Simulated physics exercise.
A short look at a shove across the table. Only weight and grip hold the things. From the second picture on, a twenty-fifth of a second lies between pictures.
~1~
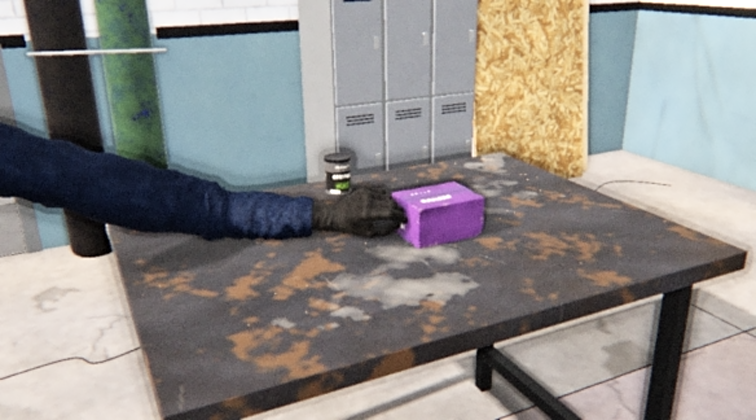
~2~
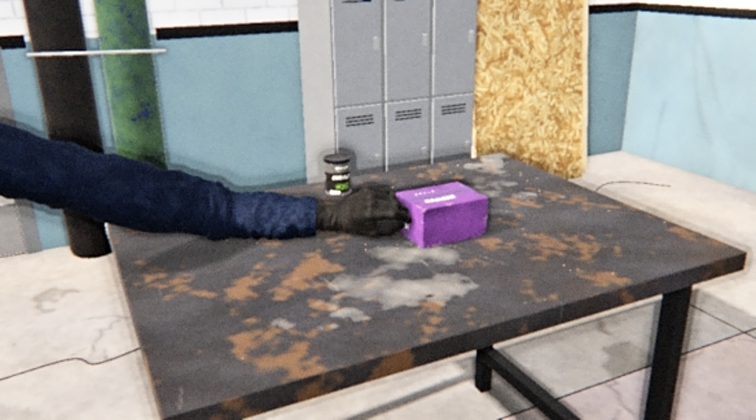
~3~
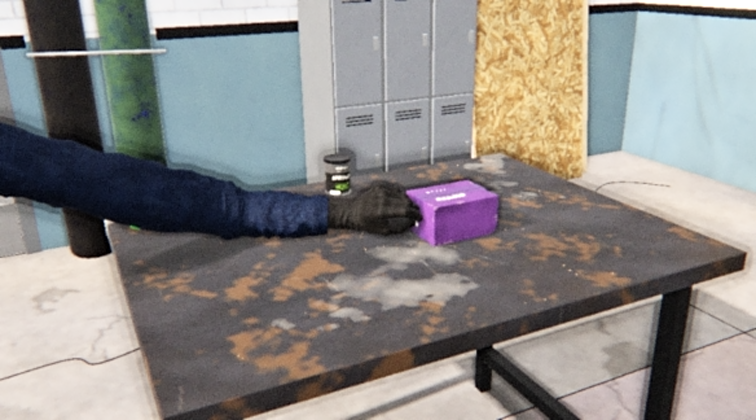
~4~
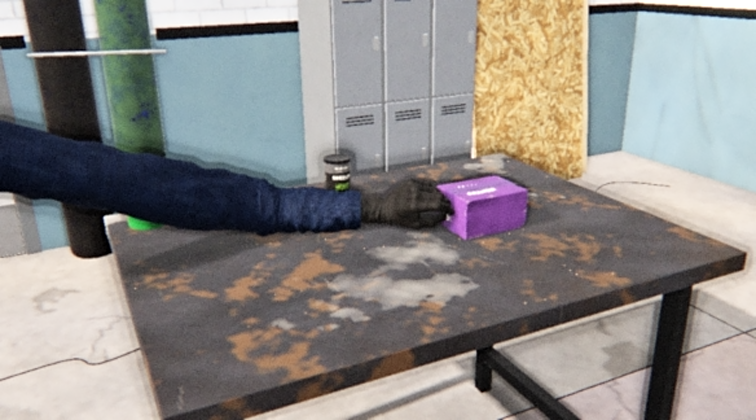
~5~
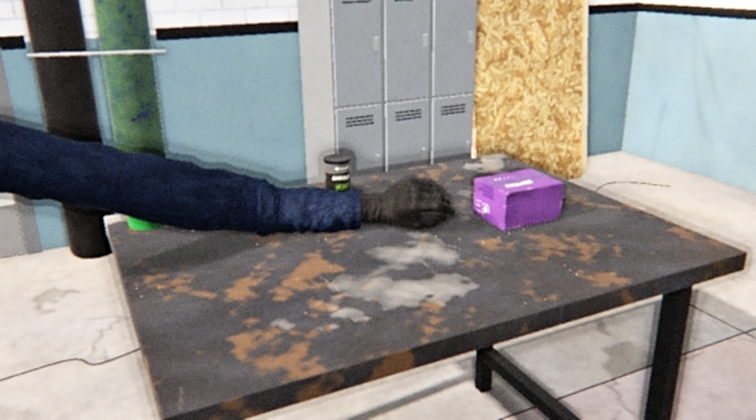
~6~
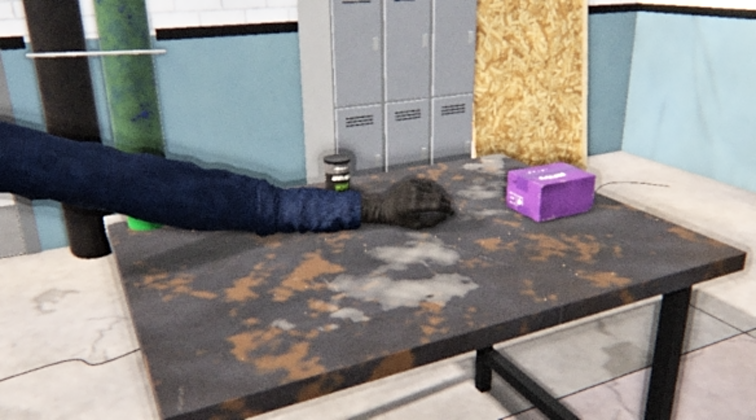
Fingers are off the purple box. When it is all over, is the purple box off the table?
The purple box drops to the floor.
Then, 0.20 s on from there, purple box now off the table.
Then, 0.40 s on from there, things are still on the move.
Then, 0.60 s on from there, as before.
In the end, off the table, purple box.
